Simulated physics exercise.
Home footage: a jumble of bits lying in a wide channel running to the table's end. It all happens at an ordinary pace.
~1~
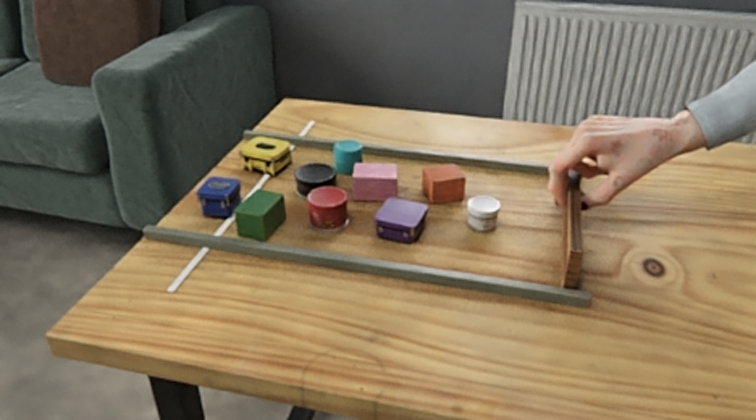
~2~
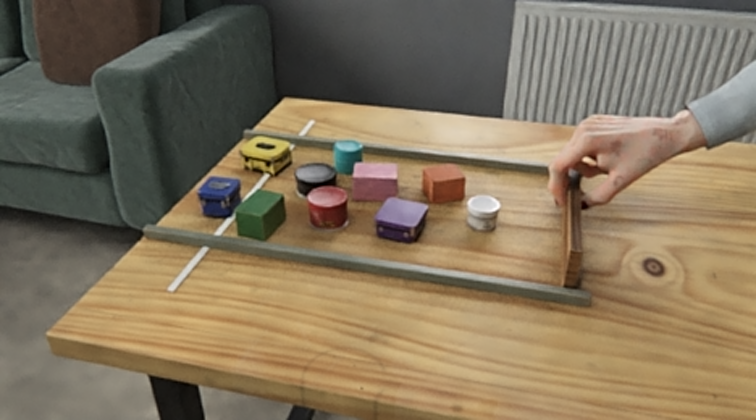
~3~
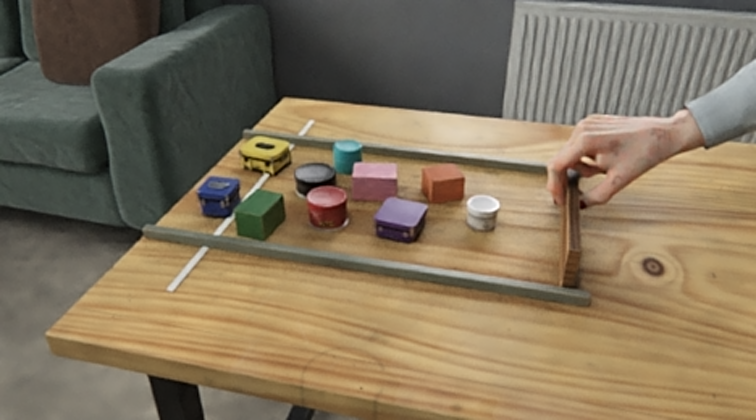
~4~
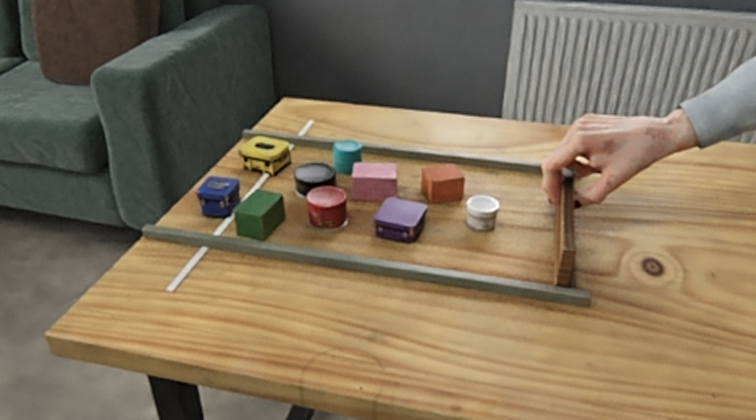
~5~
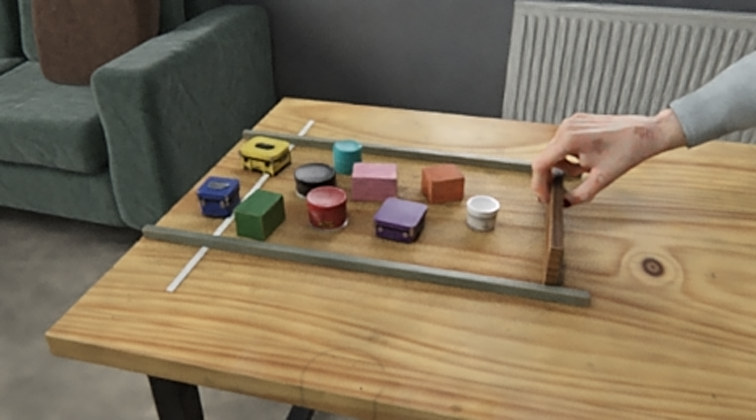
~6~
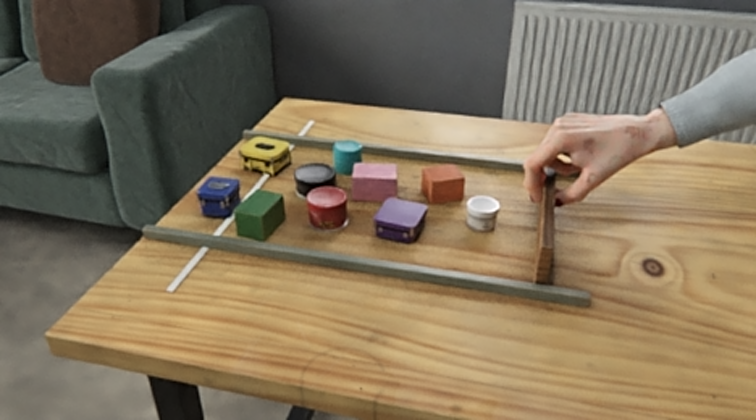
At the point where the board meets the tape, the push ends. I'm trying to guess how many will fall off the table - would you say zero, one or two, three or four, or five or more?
I expect one or two pieces to come off the table.
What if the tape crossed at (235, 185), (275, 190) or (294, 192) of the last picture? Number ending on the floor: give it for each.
Counts per try: 4; 0; 0.
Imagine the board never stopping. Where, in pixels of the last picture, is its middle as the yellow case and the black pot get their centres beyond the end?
First it's close to (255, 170), next close to (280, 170).
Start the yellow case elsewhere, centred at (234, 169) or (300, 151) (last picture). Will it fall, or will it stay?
Results in order - down; still up.
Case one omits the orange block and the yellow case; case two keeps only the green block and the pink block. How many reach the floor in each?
First try: 1 fallen; other try: 1.
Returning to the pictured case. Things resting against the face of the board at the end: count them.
Result: 5 in all.
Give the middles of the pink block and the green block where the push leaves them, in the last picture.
Going in order, first (223, 169) and next (197, 217).
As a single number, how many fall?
Exactly 2.
A little later, none off yet; blue case at rest near (220, 198); yellow case at rest near (266, 156); green block at rest near (261, 215).
Next, none off yet; blue case moving near (214, 197); yellow case at rest near (266, 156); green block shifted a little near (240, 214).
When it is over, the number that fall off is one or two; down, black pot and blue case.
